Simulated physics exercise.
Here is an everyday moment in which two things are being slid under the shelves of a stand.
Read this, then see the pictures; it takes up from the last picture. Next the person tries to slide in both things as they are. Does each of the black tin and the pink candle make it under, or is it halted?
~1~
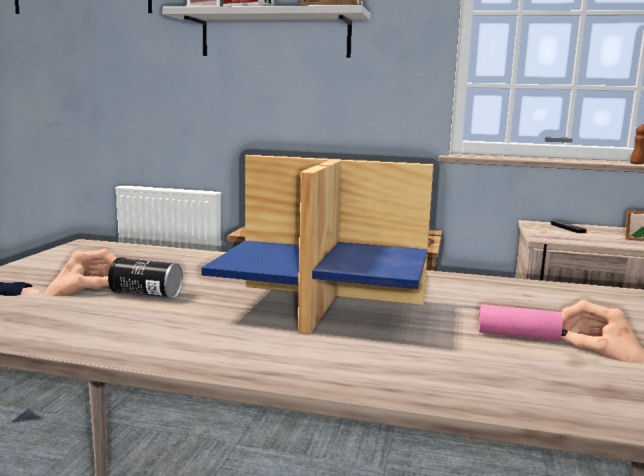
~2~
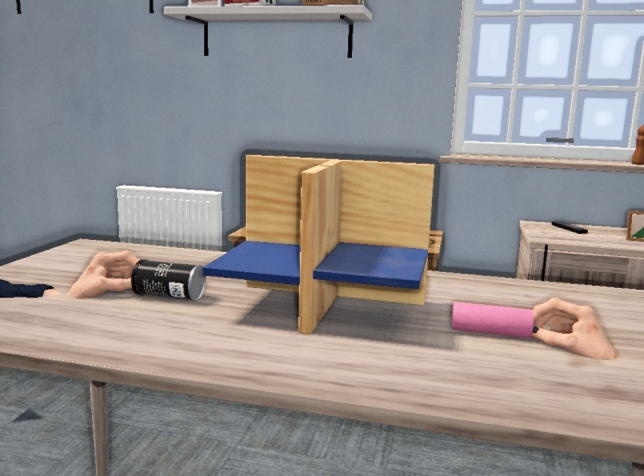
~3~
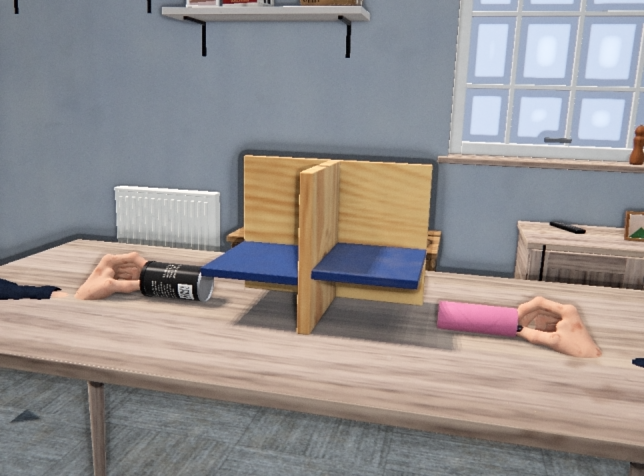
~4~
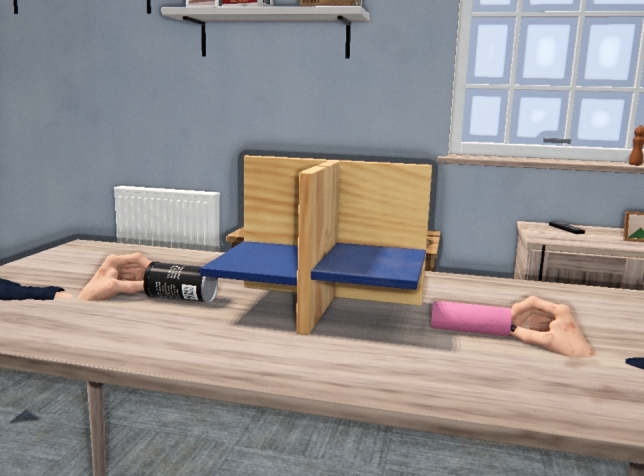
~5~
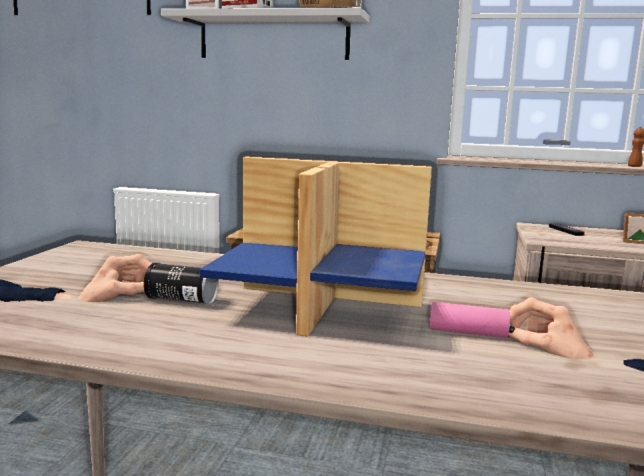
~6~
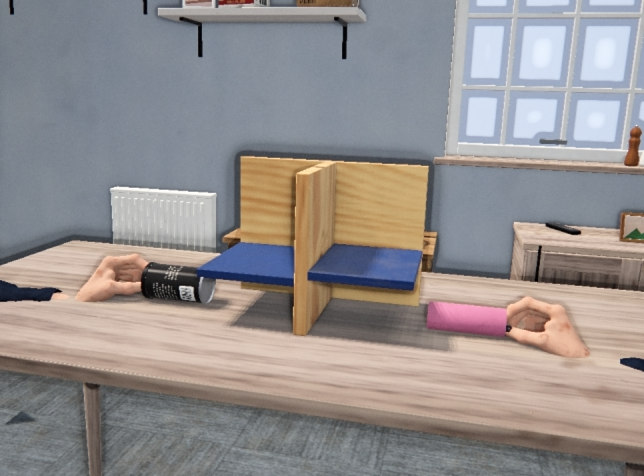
As I see it, black tin: Enough clearance; pink candle: Enough clearance.
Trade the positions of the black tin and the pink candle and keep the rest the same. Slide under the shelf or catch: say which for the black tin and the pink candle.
The black tin passes beneath, and then the pink candle passes beneath.
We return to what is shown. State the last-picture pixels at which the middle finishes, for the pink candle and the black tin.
Roughly (374, 310) for the first and roughly (254, 291) for the other.
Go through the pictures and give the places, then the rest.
The first frame shows hands sliding the things forward; black tin (146, 278); pink candle (519, 323); shelf (322, 241).
The second frame shows hands sliding the things forward; pink candle (492, 320); shelf (323, 241).
The third frame shows hands sliding the things forward; black tin (178, 282); shelf (321, 241).
The fourth frame shows hands sliding the things forward; pink candle (470, 319); shelf (320, 241).
The fifth frame shows hands sliding the things forward; black tin (182, 284); shelf (320, 243).
The sixth frame shows hands sliding the things forward; black tin (179, 283); pink candle (466, 319); shelf (317, 242).
Then, 0.32 s past the last view, black tin sliding up to the opening near (196, 285); pink candle sliding up to the opening near (443, 317).
Then, 0.54 s past the last view, black tin part of the way in near (220, 288); pink candle part of the way in near (414, 314).
Then, 0.74 s past the last view, black tin part of the way in near (242, 290); pink candle part of the way in near (388, 311).
Finally, the black tin slides in, near (254, 291); the pink candle slides in, near (374, 310).
